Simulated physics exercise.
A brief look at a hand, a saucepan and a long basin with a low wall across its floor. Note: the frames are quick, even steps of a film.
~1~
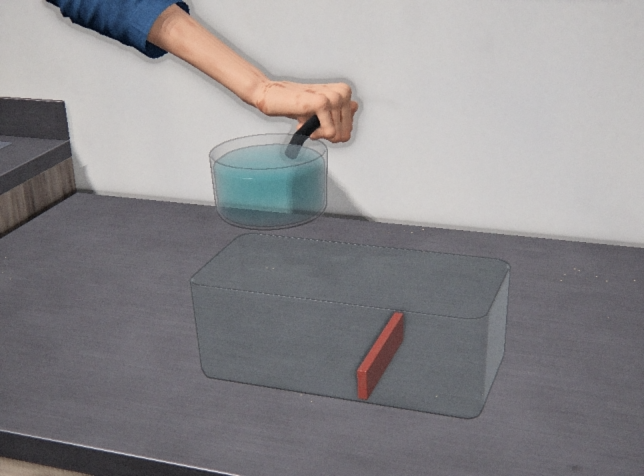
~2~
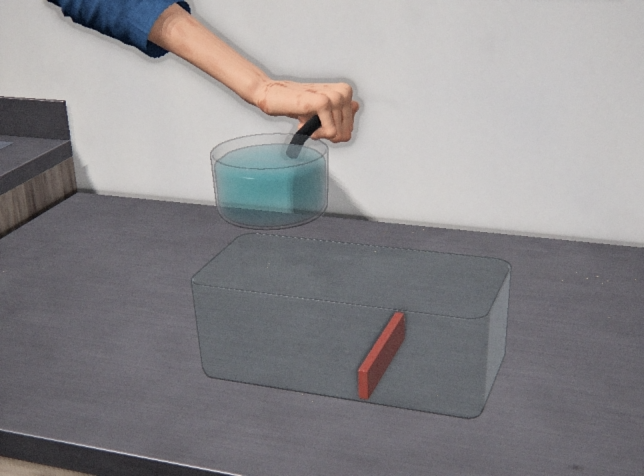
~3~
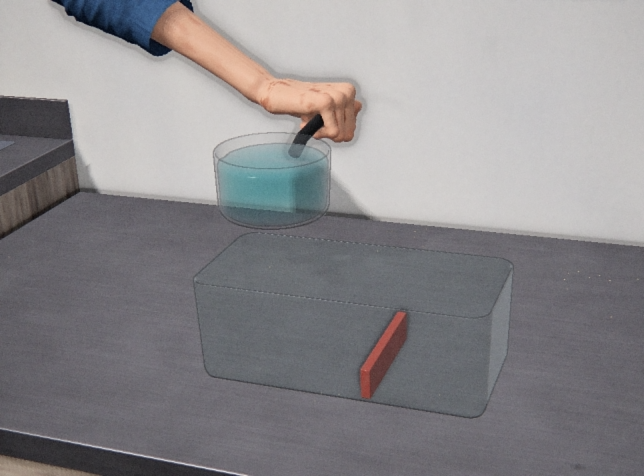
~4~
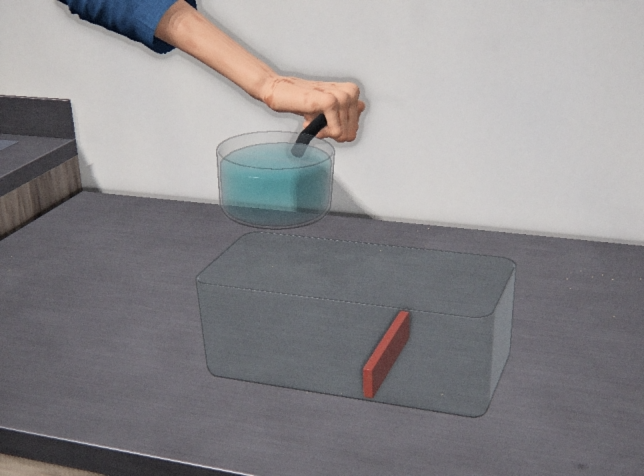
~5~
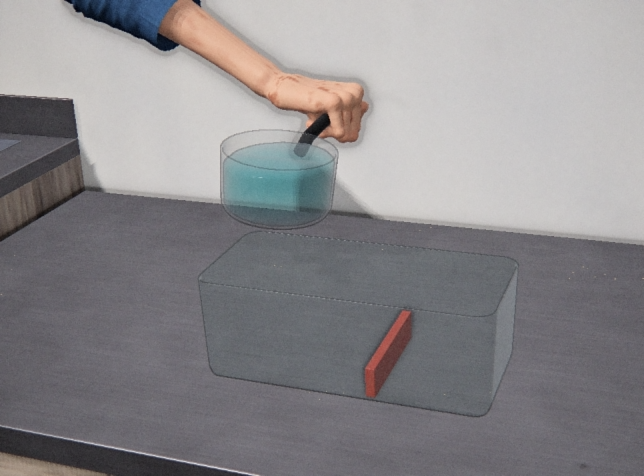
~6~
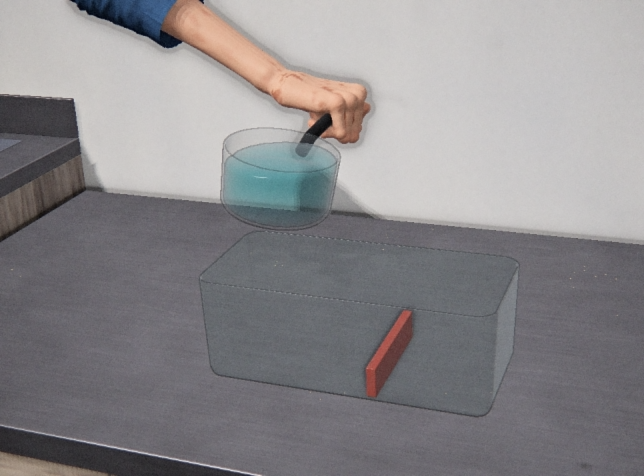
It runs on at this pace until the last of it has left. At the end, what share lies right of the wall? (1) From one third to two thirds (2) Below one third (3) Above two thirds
From one third to two thirds (1).
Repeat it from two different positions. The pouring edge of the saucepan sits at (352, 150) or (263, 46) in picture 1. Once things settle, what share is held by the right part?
It comes out at around 80 percent and then around 10 percent.
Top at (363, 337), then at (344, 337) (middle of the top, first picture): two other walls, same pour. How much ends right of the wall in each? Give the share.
About 70 and 90 per cent.
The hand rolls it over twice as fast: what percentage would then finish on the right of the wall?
It comes to some 30 per cent.
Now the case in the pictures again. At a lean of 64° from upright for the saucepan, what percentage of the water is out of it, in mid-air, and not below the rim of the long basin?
I'd put it near 25 per cent.
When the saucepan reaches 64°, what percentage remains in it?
Around 60 percent remains.
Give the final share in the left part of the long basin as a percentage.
About 45 per cent.
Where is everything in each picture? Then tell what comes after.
The first frame shows tilt 0°; pouring edge (323, 157); surface from (221, 155) to (323, 163); the long basin's rim runs from (215, 258) to (499, 291); the wall's top is at (382, 342).
The second frame shows tilt 0°; pouring edge (324, 157); surface from (222, 155) to (323, 163).
The third frame shows tilt 2°; pouring edge (327, 157); surface from (224, 154) to (326, 163).
The fourth frame shows tilt 4°; pouring edge (330, 159); surface from (227, 153) to (330, 163).
The fifth frame shows tilt 7°; pouring edge (334, 161); surface from (230, 152) to (333, 163).
The sixth frame shows tilt 10°; pouring edge (336, 165); surface from (232, 154) to (335, 163).
A moment on, the saucepan is tipped part way and 62 per cent is still to pour, 4 is left of the wall and 8 right of it.
Next, the saucepan is tipped on its side and 13 per cent is still to pour, 27 is left of the wall and 52 right of it.
Then the saucepan is tipped right over and 2 per cent is still to pour, 44 is left of the wall and 53 right of it.
Later the saucepan is tipped right over and 0 per cent is still to pour, 46 is left of the wall and 53 right of it.
At rest 46 per cent lies left of the wall, 53 right of it and 1 outside.
